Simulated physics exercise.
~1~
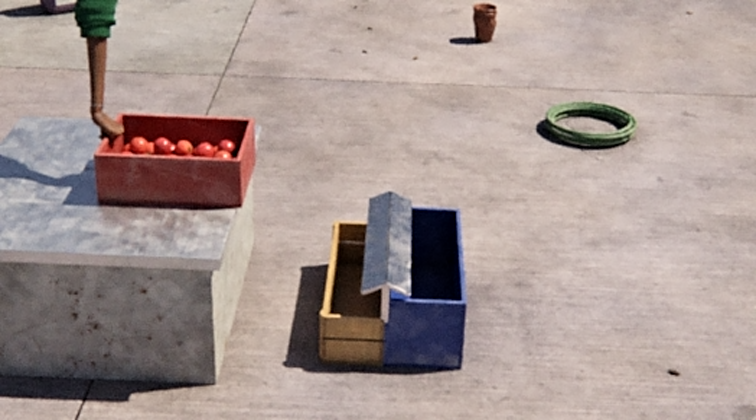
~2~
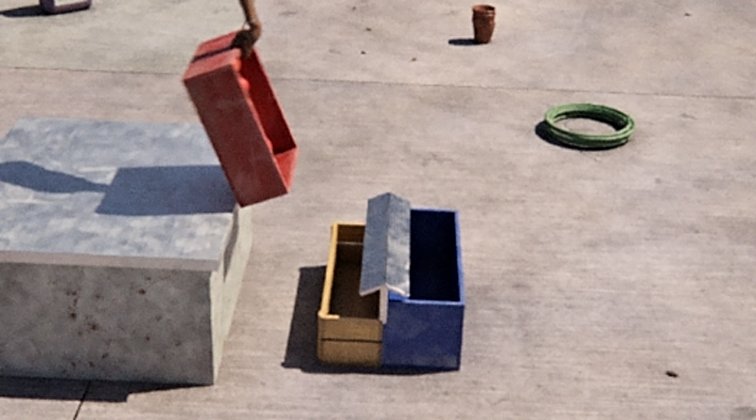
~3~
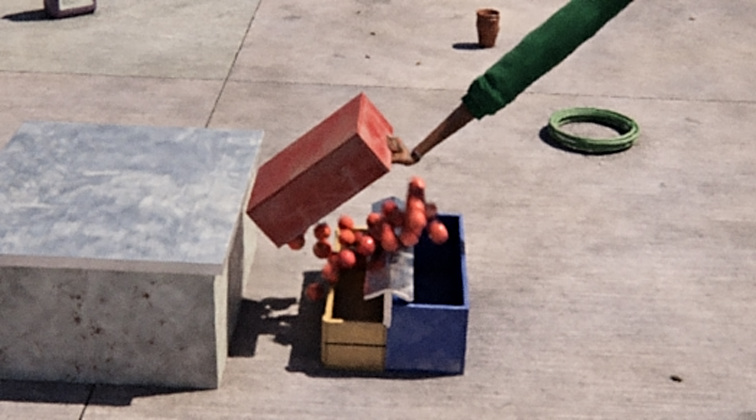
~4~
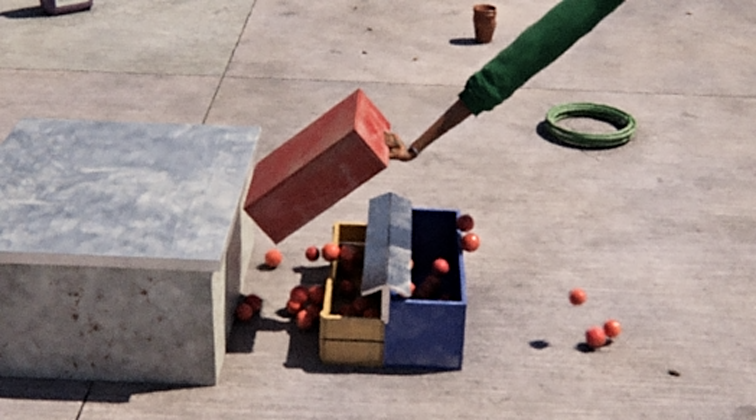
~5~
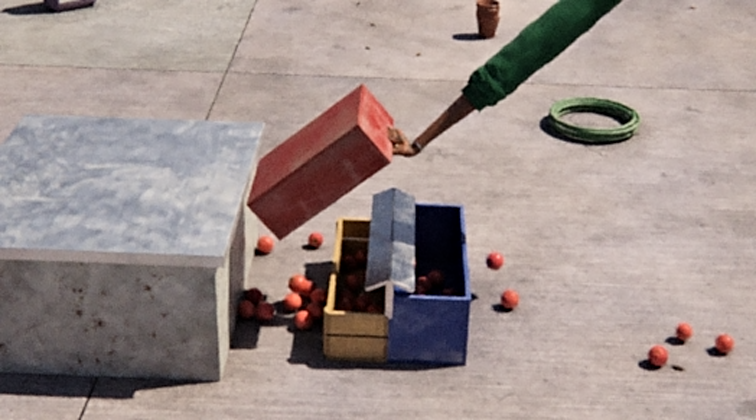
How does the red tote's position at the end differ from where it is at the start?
At the start the red tote sits upright on top of the bench. By the end it is farther to the right, held tipped over in the air beside the bench, above and to the left of the wooden tote.
